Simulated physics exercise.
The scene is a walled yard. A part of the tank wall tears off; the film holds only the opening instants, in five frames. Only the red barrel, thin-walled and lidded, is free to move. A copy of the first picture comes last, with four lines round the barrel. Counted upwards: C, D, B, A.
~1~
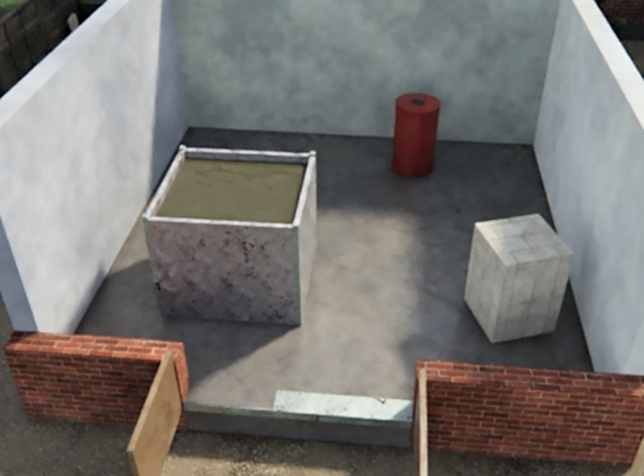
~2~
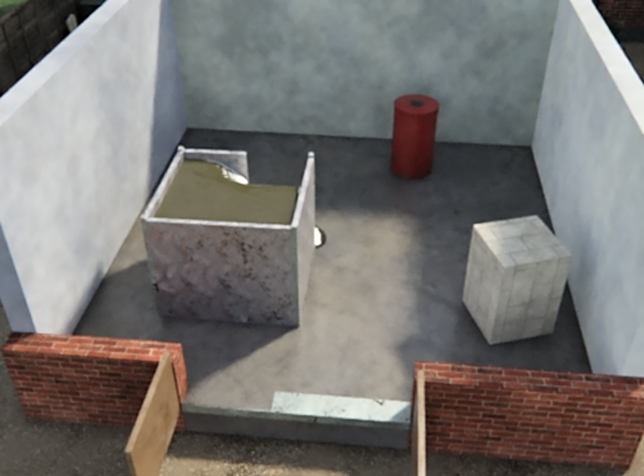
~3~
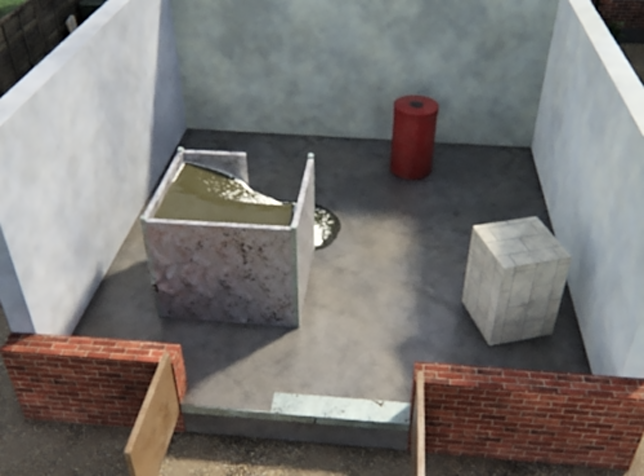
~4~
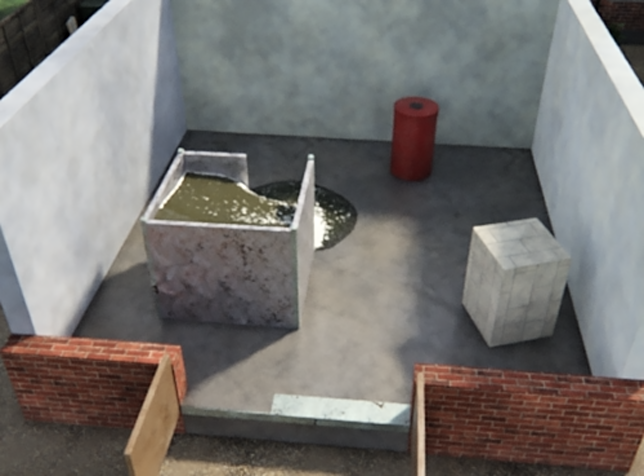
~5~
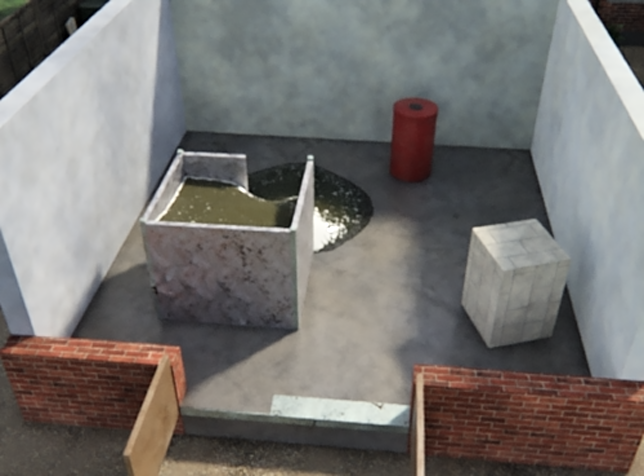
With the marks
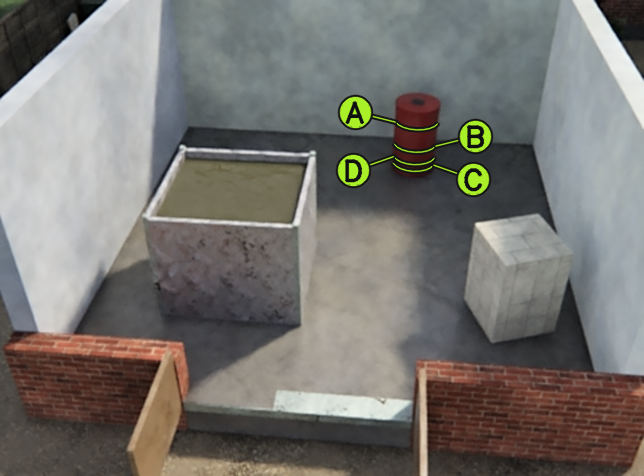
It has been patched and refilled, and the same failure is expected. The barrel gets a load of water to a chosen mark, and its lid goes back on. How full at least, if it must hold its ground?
It is B.
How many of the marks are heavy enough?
Two of them.
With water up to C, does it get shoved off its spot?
Yes, it does.
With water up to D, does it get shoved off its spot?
Yes, that goes wrong.
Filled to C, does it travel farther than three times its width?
Yes, clearly.
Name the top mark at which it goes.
It is D.
On the marked copy, A at (416, 129); B at (414, 152); C at (413, 171); D at (413, 164); from the bottom up C, D, B, A.
With A, it does not move.
With B, it does not move.
With C, it is pushed about 4 times its own width away.
With D, it is pushed about twice its own width away.
